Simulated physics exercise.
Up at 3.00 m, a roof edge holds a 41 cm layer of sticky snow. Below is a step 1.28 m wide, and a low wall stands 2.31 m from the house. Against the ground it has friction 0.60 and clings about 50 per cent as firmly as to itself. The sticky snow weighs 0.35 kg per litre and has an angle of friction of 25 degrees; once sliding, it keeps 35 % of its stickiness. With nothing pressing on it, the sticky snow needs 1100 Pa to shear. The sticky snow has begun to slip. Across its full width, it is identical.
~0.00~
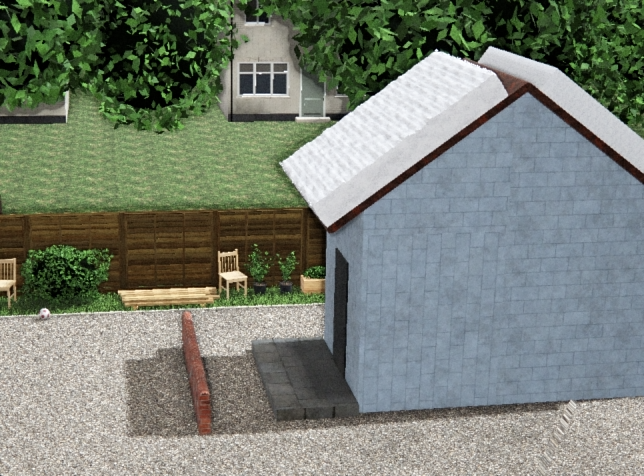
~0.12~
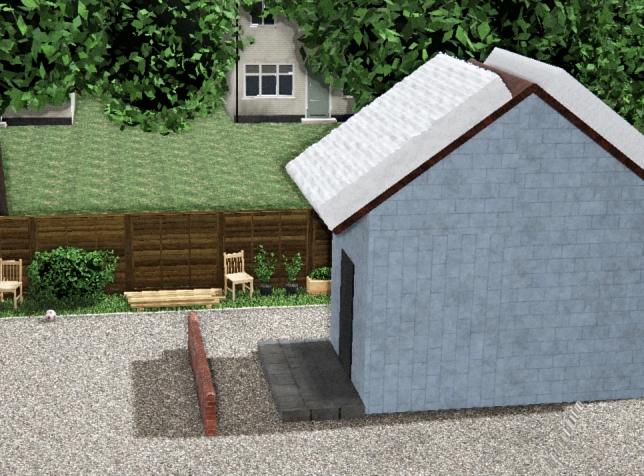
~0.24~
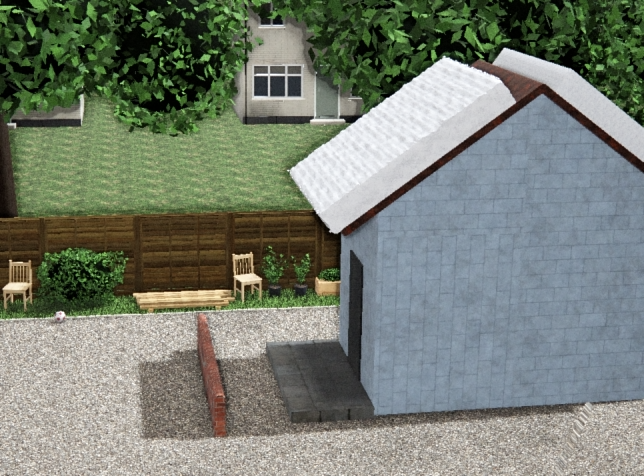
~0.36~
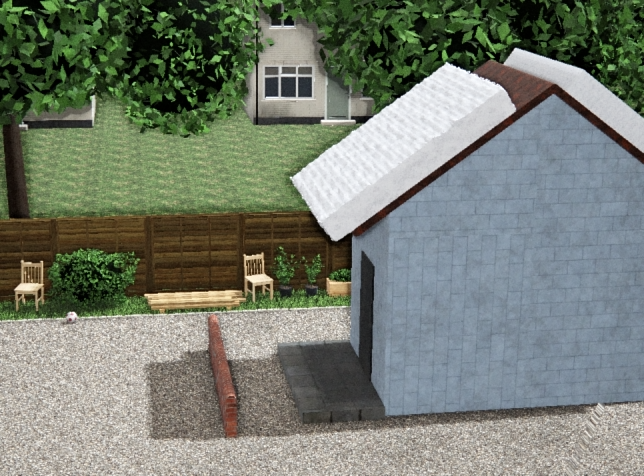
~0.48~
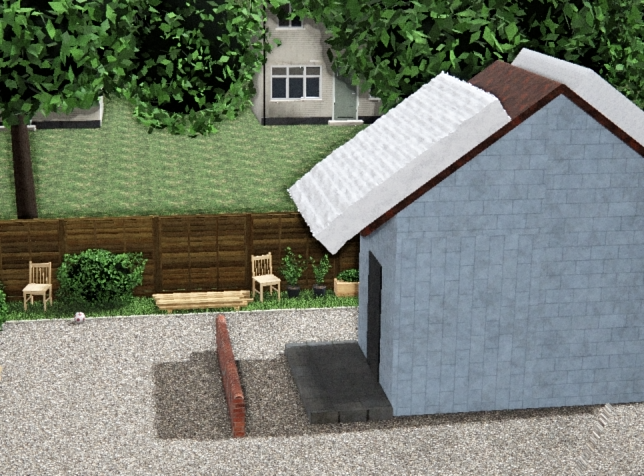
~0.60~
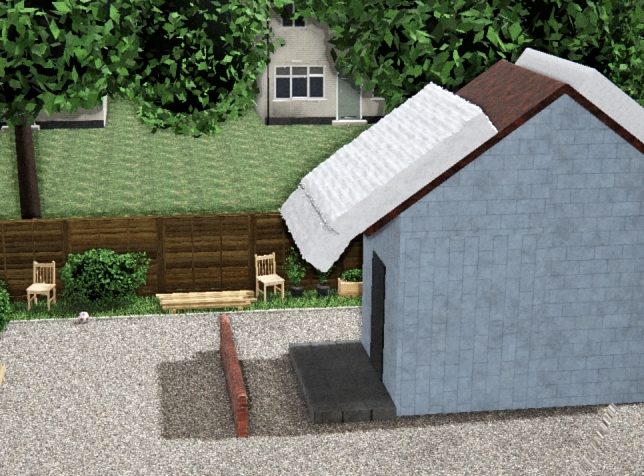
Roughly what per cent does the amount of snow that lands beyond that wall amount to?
It amounts to roughly 61 per cent.
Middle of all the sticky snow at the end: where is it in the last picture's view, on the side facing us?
You'll find it around (183, 421).
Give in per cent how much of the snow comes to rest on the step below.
Close to 1 per cent, give or take.
By 1.04 s, 46 % is still on the roof and 0 % is past the low wall.
By 1.56 s, none is still on the roof and 61 % is past the low wall.
By 2.08 s, none is still on the roof and 61 % is past the low wall.
By 2.60 s, none is still on the roof and 61 % is past the low wall.
By 2.80 s, at the end, none is still on the roof and 61 % is past the low wall.
